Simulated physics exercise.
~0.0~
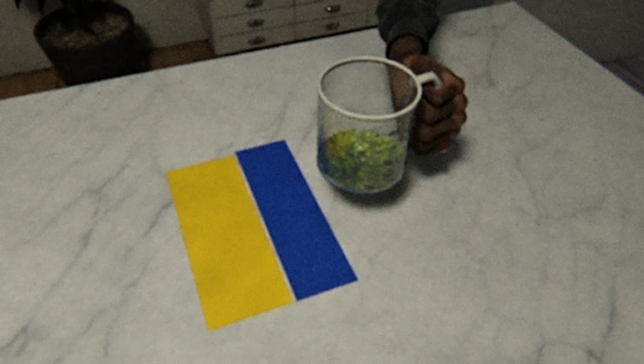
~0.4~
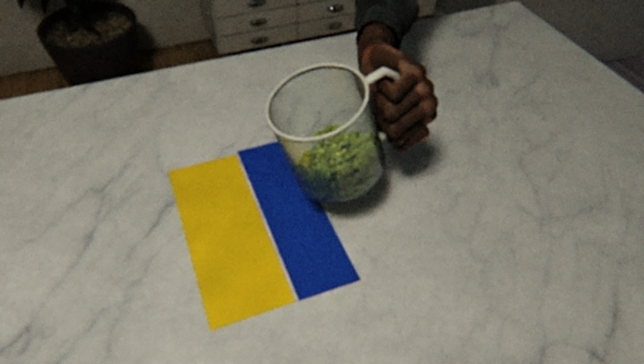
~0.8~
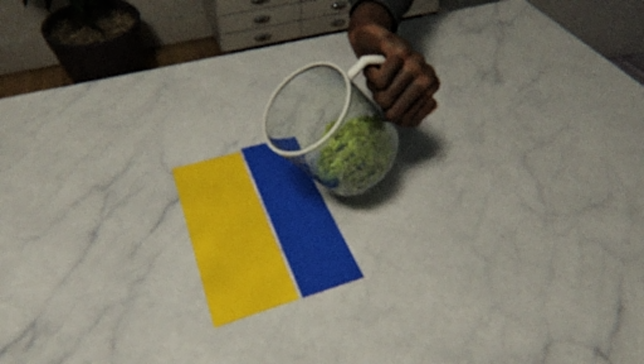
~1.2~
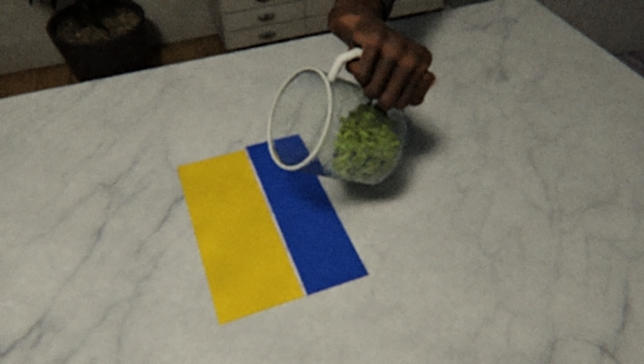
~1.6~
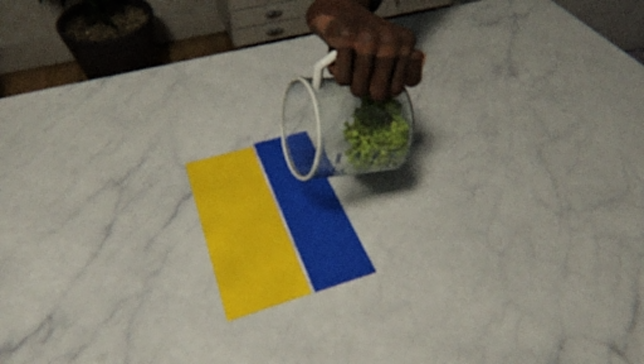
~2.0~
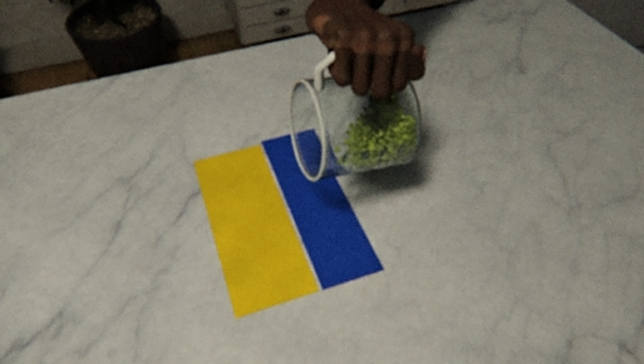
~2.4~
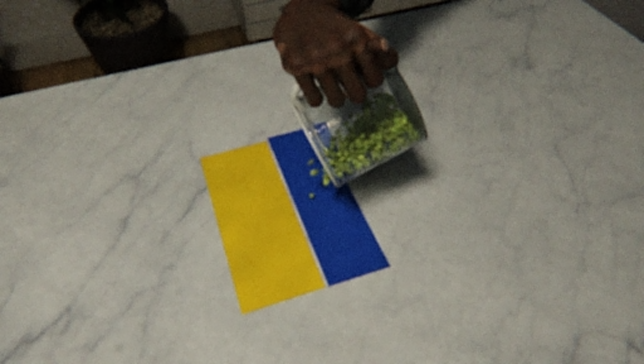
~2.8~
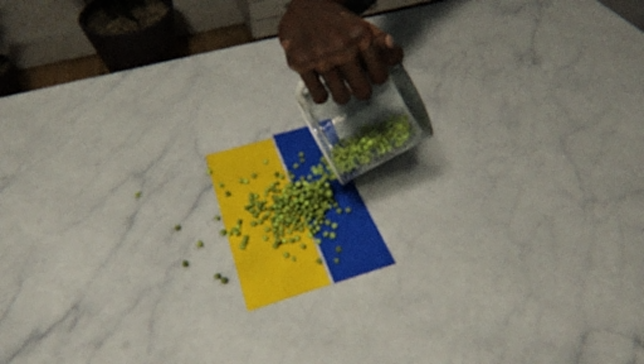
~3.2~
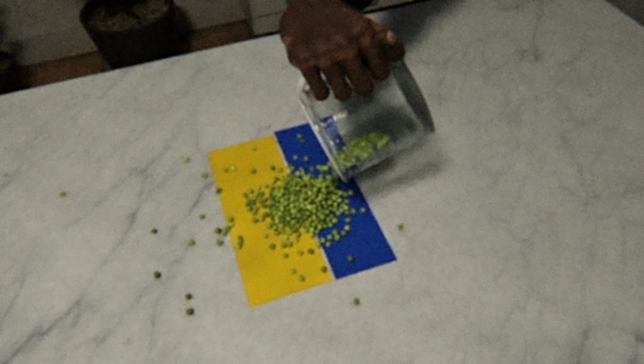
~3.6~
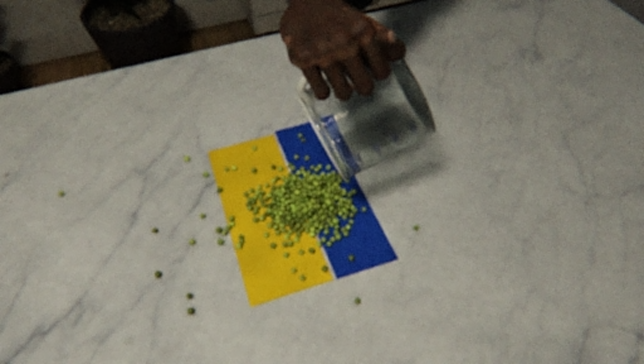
A hand tipped a clear jug of green peas onto its side over a yellow and blue mat on a marble table, pouring them into a heap across both colours, with a few scattering onto the tabletop, until the jug was empty.
